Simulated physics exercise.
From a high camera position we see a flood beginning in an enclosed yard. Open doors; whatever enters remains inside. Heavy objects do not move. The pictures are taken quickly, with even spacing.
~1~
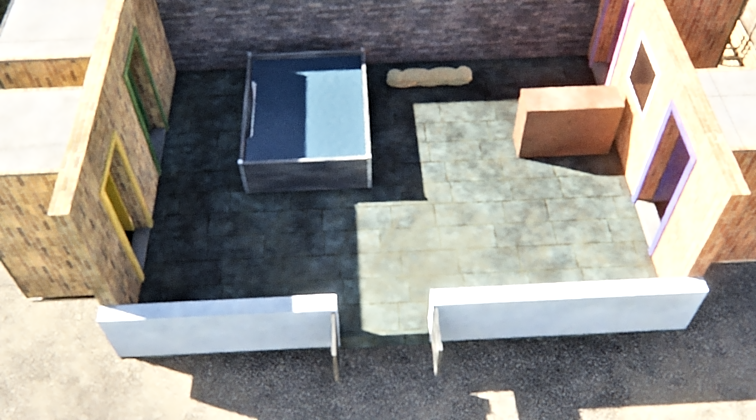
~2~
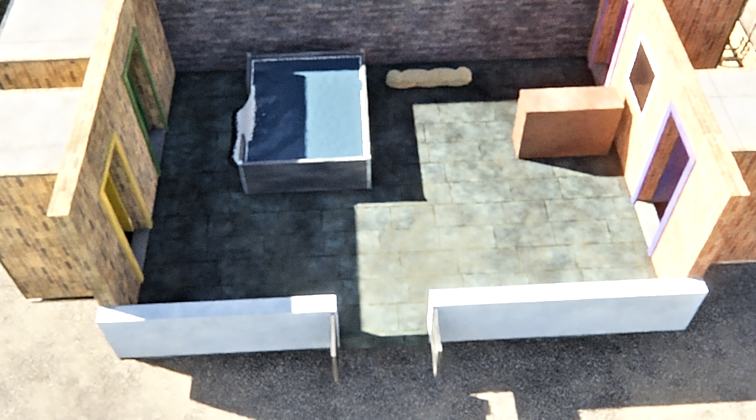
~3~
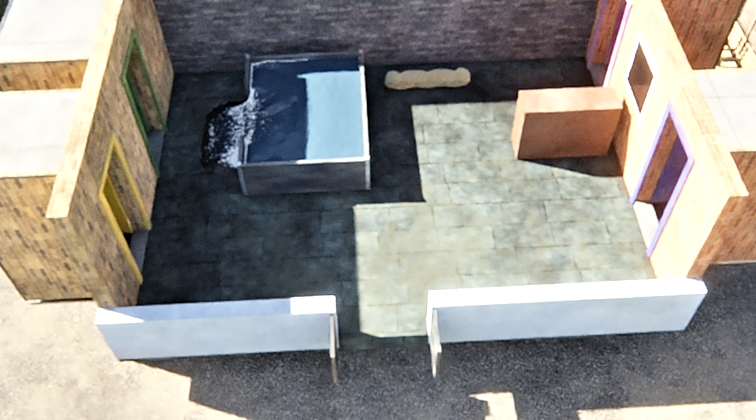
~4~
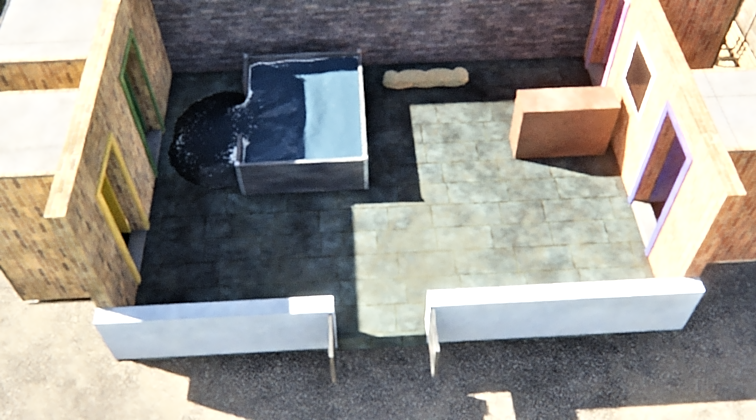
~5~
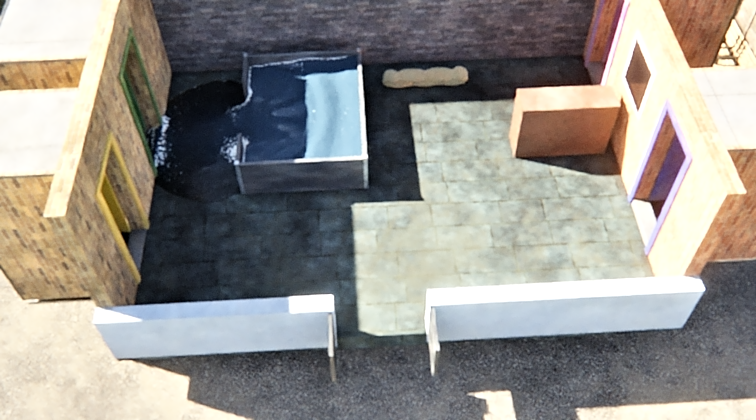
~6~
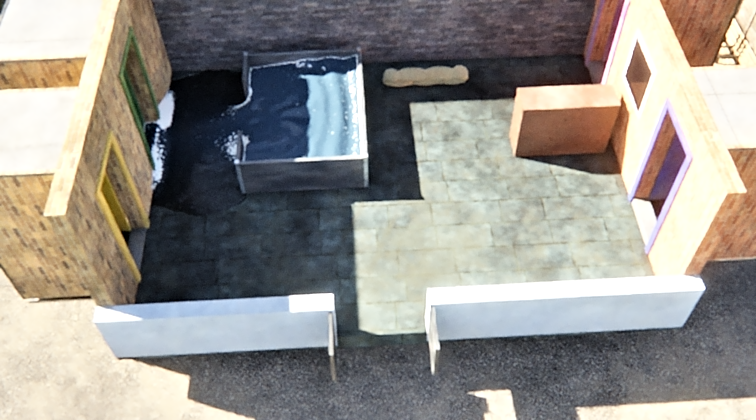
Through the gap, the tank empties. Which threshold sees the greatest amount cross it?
The green threshold.
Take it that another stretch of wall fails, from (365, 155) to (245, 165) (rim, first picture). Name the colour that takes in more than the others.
The door marked yellow, I reckon.
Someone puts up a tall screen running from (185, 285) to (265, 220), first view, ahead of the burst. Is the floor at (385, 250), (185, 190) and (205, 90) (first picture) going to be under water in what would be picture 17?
Note: Spot 1 unwetted; spot 2 inundated; spot 3 inundated.
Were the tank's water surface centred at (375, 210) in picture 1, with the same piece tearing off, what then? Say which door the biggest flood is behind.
My pick is the one in yellow.
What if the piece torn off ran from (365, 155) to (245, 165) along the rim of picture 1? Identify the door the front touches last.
My pick is the purple door.
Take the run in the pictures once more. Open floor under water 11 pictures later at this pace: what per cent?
Estimate: Some 20 in a hundred.
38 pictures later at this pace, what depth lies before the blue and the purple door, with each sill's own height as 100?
In turn 0 and 60 per cent.
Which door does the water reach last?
Answer: The door marked blue.
A moment on, water covers 15 % of the floor; yellow door wet at the sill, nothing in, blue door not reached, green door a lot in, purple door not reached.
Next, water covers 20 % of the floor; yellow door a trickle in, blue door not reached, green door a lot in, purple door not reached.
Then, water covers 30 % of the floor; yellow door a trickle in, blue door not reached, green door a lot in, purple door not reached.
Later, water covers 60 % of the floor; yellow door some in, blue door not reached, green door a lot in, purple door wet at the sill, nothing in.
In the end, water covers 95 % of the floor; yellow door some in, blue door wet at the sill, nothing in, green door a lot in, purple door wet at the sill, nothing in; the green door has let in the most.
